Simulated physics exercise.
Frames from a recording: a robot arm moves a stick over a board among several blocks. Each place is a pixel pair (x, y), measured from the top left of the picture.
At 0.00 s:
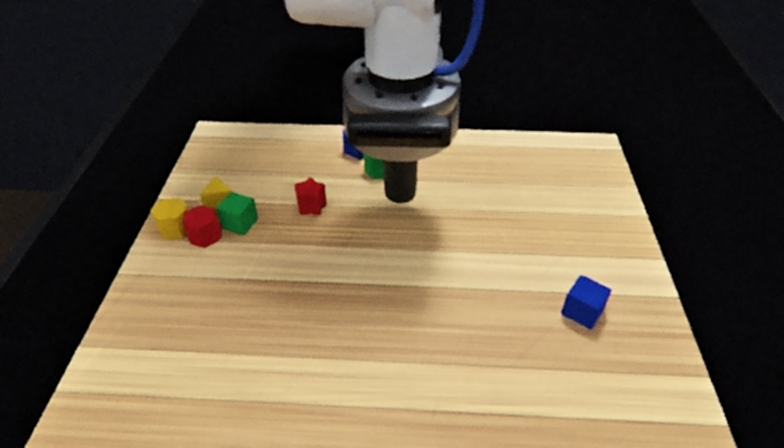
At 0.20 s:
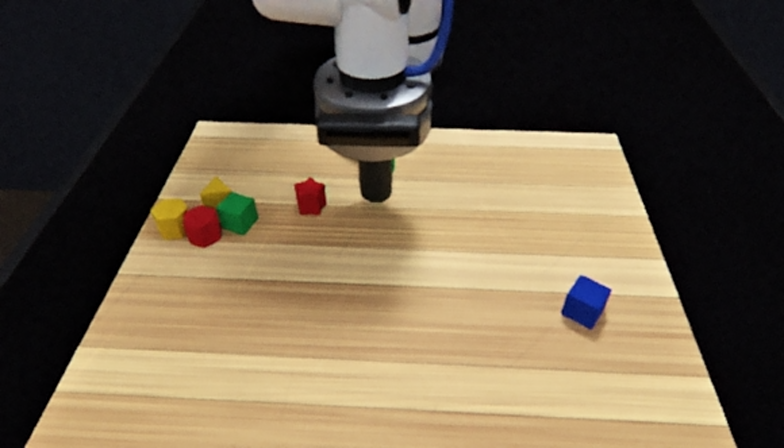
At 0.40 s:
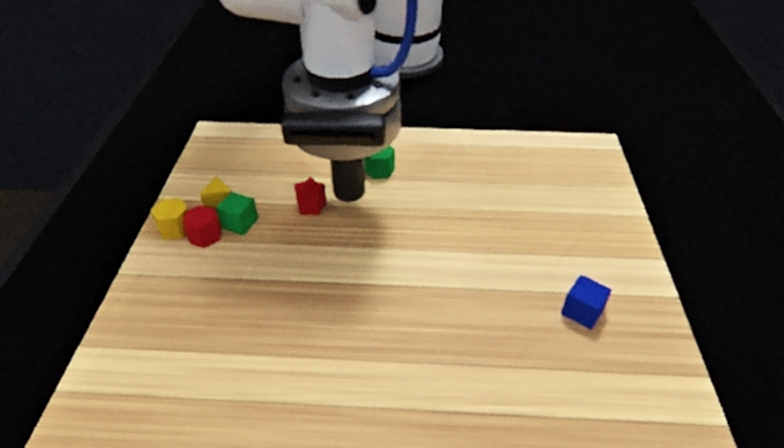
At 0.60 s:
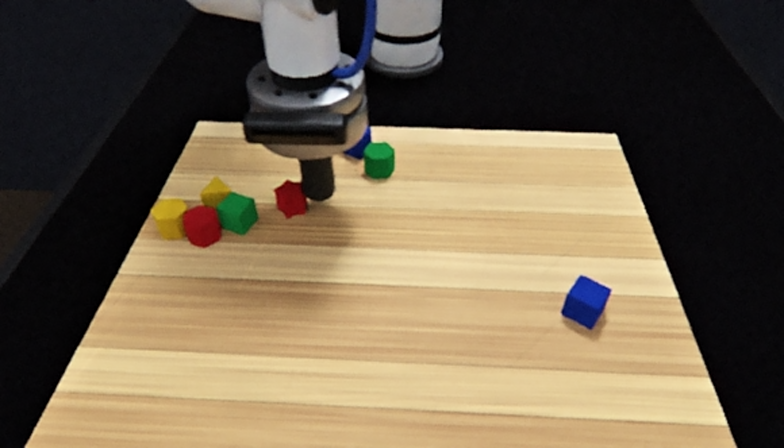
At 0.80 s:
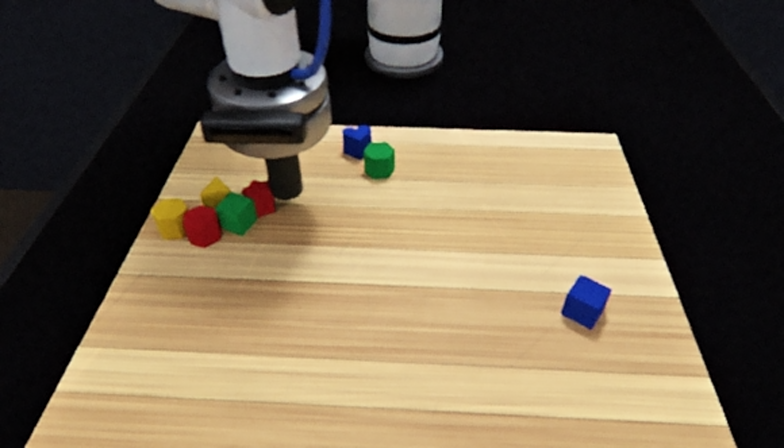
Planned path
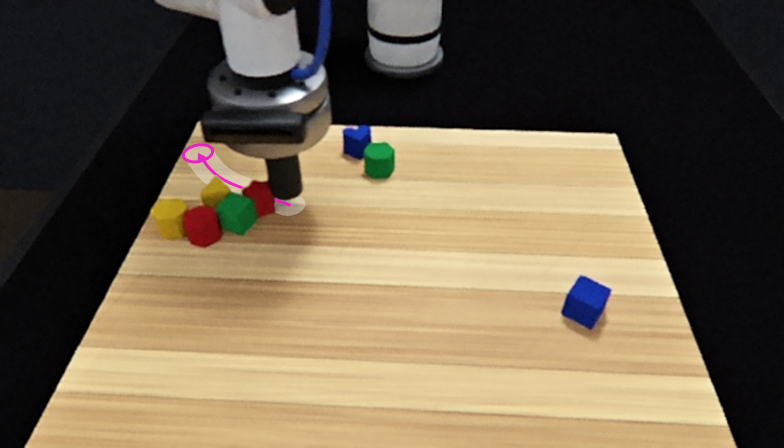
A robot arm with a dark stick hangs over a pale striped wooden board, seen from the front and slightly above by a still camera. A yellow hexagon, red hexagon, yellow triangular block and green block cluster at left, a red star sits nearer the middle, blue and green blocks lie behind, and a blue cube rests at right. The arm slides left and pushes the star up beside the cluster.
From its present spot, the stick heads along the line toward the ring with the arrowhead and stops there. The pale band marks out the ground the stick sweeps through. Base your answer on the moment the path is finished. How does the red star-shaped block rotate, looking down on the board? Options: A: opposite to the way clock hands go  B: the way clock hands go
Correct choice: A.
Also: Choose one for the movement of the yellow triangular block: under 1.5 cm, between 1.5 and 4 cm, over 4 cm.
Travel: 1.5-4 cm.
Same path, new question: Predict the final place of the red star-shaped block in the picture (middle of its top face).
Located at (223, 186).
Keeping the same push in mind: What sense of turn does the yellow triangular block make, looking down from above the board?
It twists with the clock when seen from above.
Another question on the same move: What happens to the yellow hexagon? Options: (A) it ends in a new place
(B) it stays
Answer: B.
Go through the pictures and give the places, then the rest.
Stick tip at (400, 194); block tops, yellow hexagon at (169, 208); red hexagon at (199, 216); yellow triangular block at (216, 186); green square at (235, 203); red star-shaped block at (309, 186), in the first picture.
Stick at (376, 193); blocks unchanged, in the second picture.
Stick at (349, 193); blocks unchanged, in the third picture.
Stick at (320, 192); red star-shaped block at (290, 188), in the fourth picture.
Stick at (287, 191); yellow hexagon at (169, 208); red hexagon at (199, 216); yellow triangular block at (216, 186); green square at (234, 203); red star-shaped block at (258, 188), in the fifth picture.
Path on the board, from (290, 205) by way of (250, 191) and (217, 175) to (198, 153).
One third of the way, stick at (247, 177); red hexagon at (195, 218); yellow triangular block at (198, 187), turned 25° clockwise; green square at (230, 205); red star-shaped block at (223, 186), turned 55° anticlockwise.
Two thirds of the way, stick at (213, 161); red hexagon at (195, 218); yellow triangular block at (198, 187), turned 25° clockwise; green square at (230, 205); red star-shaped block at (223, 186), turned 55° anticlockwise.
At the end, stick at (194, 140); yellow hexagon in place; red hexagon at (195, 218); yellow triangular block at (198, 187), turned 25° clockwise; green square at (230, 205); red star-shaped block at (223, 186), turned 55° anticlockwise.
